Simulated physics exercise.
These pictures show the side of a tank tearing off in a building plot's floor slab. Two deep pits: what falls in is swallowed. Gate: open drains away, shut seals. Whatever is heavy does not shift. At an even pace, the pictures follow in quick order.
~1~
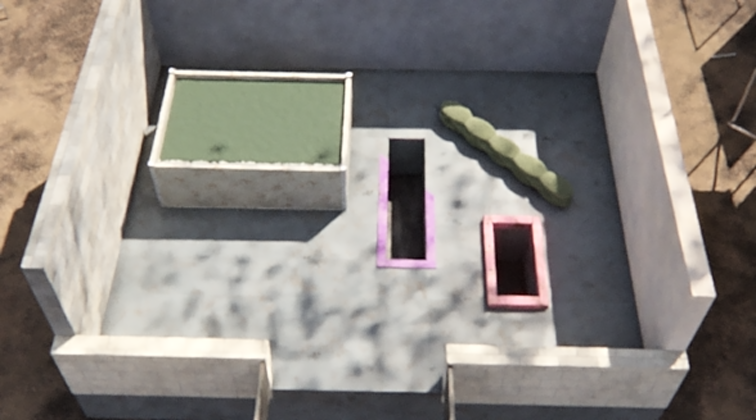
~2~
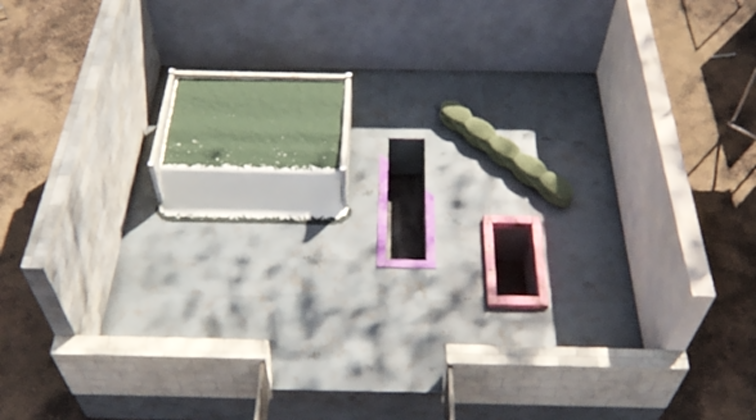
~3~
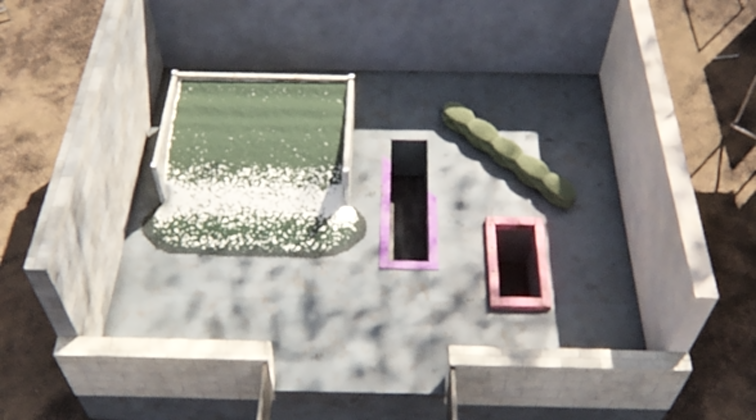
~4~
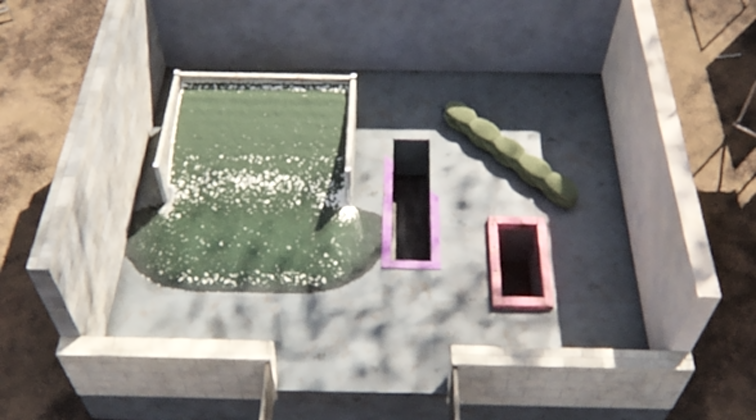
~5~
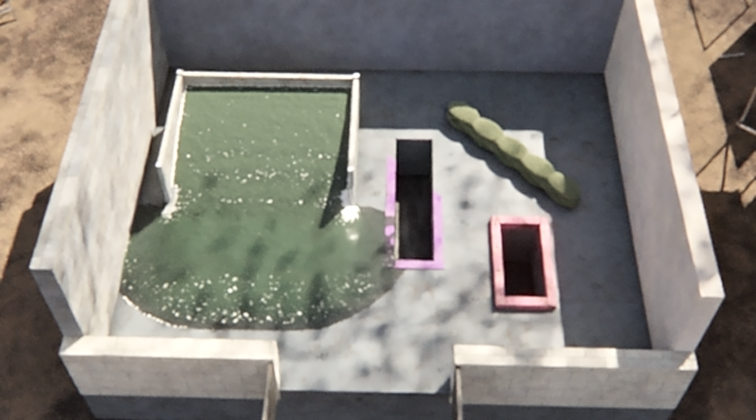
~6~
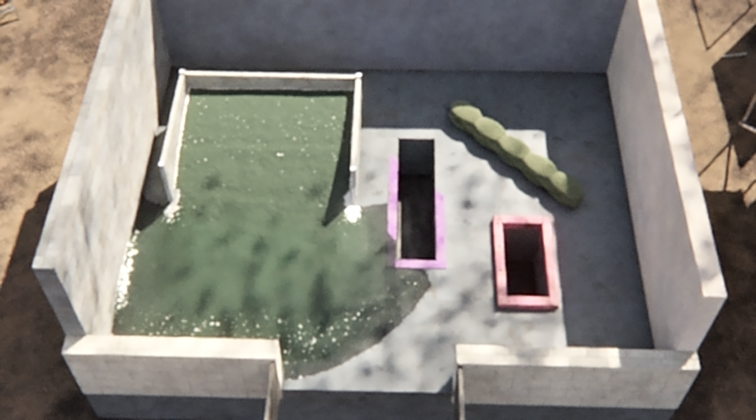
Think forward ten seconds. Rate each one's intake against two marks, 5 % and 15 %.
Ratings: Gate - above the 15 % mark; pink pit - below the 5 % mark; purple pit - between the two marks.
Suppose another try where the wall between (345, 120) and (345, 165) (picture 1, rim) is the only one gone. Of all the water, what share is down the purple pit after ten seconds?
In per cent: Purple 75.
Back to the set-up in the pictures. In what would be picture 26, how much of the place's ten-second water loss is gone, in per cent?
I'd put it at 50 per cent.
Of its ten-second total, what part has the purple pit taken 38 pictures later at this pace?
I get 50 per cent.
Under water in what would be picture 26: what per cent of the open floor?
It comes to roughly 45 in a hundred.
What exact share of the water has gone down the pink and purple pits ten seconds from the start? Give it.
I'd say near 0 %, and near 8 %.
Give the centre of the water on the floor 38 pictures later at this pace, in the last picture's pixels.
Close to (324, 235), I reckon.
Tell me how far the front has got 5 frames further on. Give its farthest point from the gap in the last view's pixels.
Pixel estimate: (481, 375).
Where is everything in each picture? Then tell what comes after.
The first frame shows still water in the water tank at (255, 123).
In the second frame, the front is at (343, 213), out from the gap at (252, 194).
In the third frame, water pours out at (255, 196) and has run to (358, 232).
In the fourth frame, water pours out at (257, 197) and has run to (130, 250).
In the fifth frame, water pours out at (260, 197) and has run to (397, 269).
In the sixth frame, water pours out at (263, 197) and has run to a hidden place.
A moment on, water covers 35 % of the floor; the gate 4 %, the pink pit 0 %, the purple pit 1 %.
Next, water covers 40 % of the floor; the gate 14 %, the pink pit 0 %, the purple pit 1 %.
Then, water covers 45 % of the floor; the gate 25 %, the pink pit 0 %, the purple pit 1 %.
Later, water covers 75 % of the floor; the gate 33 %, the pink pit 0 %, the purple pit 5 %.
In the end, water covers 90 % of the floor; the gate 41 %, the pink pit 0 %, the purple pit 9 %.
